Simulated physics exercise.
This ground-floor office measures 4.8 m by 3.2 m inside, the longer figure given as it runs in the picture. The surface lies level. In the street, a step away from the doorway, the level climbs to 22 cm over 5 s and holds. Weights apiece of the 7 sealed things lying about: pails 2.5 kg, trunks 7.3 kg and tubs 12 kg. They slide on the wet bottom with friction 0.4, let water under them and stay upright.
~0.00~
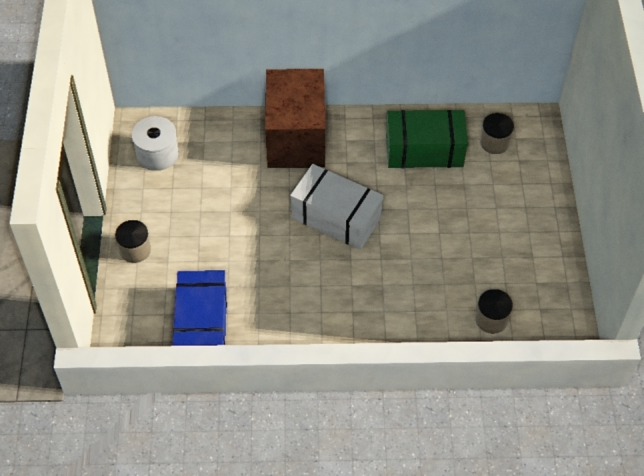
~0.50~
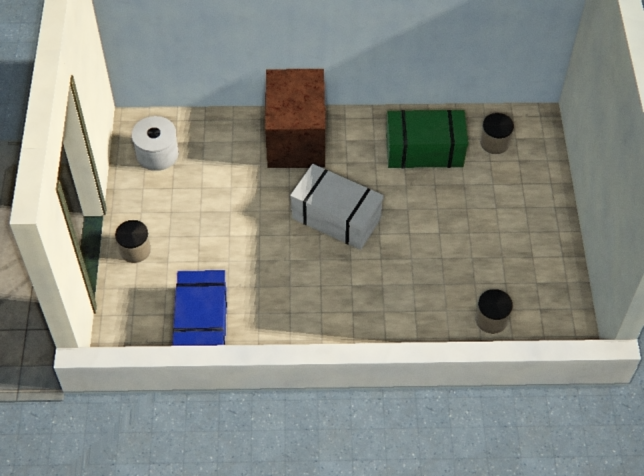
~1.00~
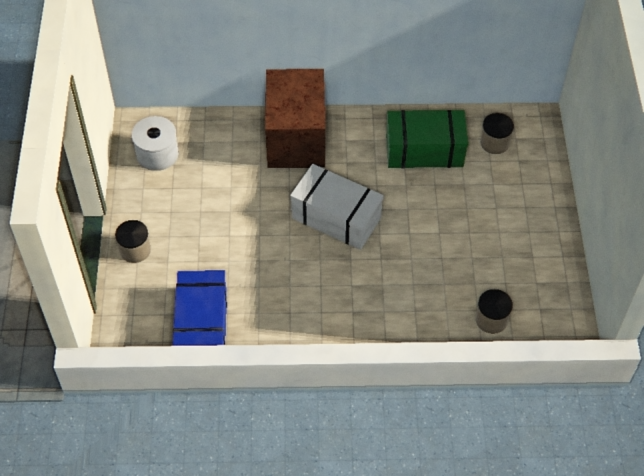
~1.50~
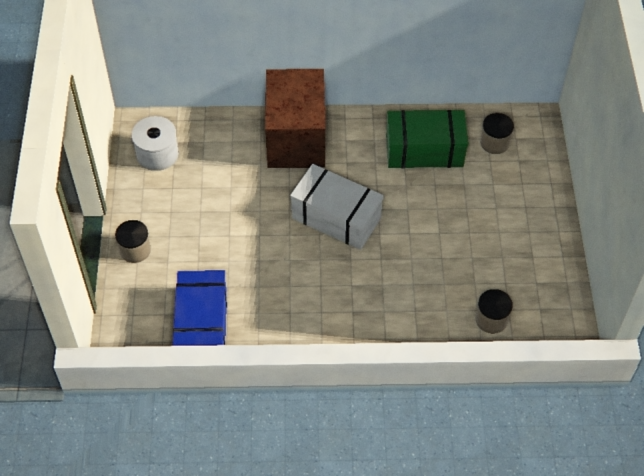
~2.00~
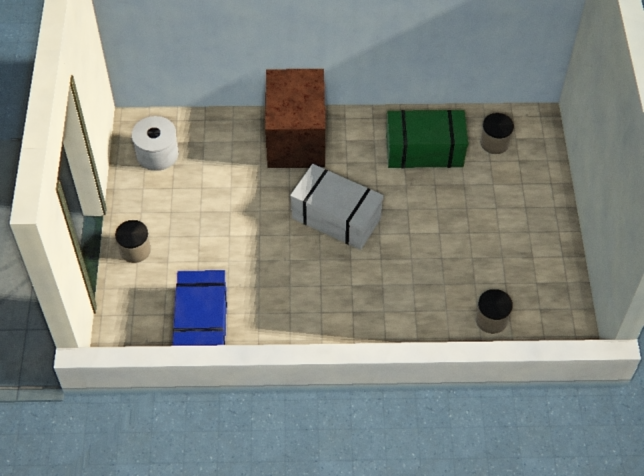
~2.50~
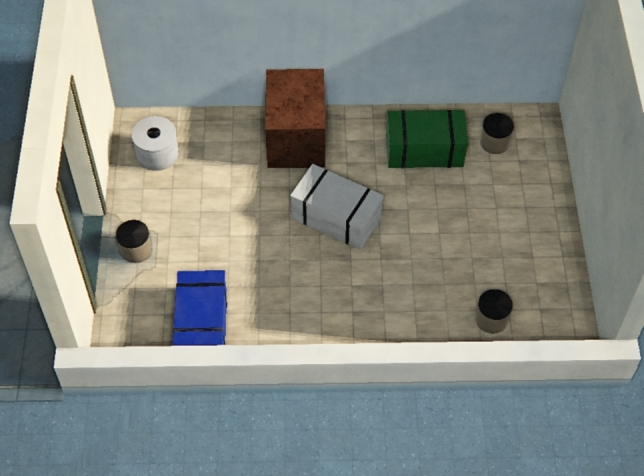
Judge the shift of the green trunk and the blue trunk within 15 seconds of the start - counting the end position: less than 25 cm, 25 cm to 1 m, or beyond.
The green trunk slides a little; the blue trunk travels far.
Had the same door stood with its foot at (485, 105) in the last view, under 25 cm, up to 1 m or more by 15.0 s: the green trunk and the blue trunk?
Then the green trunk ends far away, the blue trunk travels far.
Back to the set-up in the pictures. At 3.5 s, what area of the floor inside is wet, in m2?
About 2.0 m2.
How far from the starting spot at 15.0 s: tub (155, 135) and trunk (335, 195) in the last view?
In turn: 0 cm, 60 cm.
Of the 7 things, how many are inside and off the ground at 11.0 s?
I count 6.
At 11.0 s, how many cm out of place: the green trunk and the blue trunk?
About 60 and 350 cm.
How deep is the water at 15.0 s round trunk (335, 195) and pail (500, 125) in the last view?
About 13 and 14 cm.
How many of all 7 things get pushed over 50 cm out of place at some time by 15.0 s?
I count 6.
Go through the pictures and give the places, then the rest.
In the first picture, the green trunk at (428, 127), on the bottom; the blue trunk at (199, 307), on the bottom; 0.0 m2 under water; 0 of 7 have shifted.
In the second picture, the green trunk at (428, 127), on the bottom; the blue trunk at (199, 307), on the bottom; water covers 0.0 m2; 0 of 7 have shifted.
In the third picture, the green trunk at (428, 127) rests on the ground; the blue trunk at (199, 307), on the bottom; 0.0 m2 under water; 0 of 7 have shifted.
In the fourth picture, the green trunk at (428, 127) rests on the ground; the blue trunk at (199, 307) rests on the ground; water covers 0.0 m2; 0 of 7 have shifted.
In the fifth picture, the green trunk at (428, 127), on the bottom; the blue trunk at (199, 307), on the bottom; water covers 0.0 m2; 0 of 7 have shifted.
In the sixth picture, the green trunk at (428, 127), on the bottom; the blue trunk at (199, 307) rests on the ground; water covers 0.2 m2; 0 of 7 have shifted.
After 3.5 s the green trunk is near (428, 127), 0.0 m from its start, aground; the blue trunk is near (199, 307), 0.0 m from its start, aground; 0 afloat.
After 6.8 s the green trunk is near (440, 121), 0.2 m from its start, aground; the blue trunk is near (459, 310), 2.4 m from its start, afloat; 2 afloat.
After 11.0 s the green trunk is near (365, 110), 0.7 m from its start, afloat; the blue trunk is near (521, 194), 3.3 m from its start, afloat; 6 afloat.
After 15.0 s the green trunk is near (457, 166), 0.6 m from its start, afloat; the blue trunk is near (439, 103), 3.3 m from its start, afloat; 6 afloat.
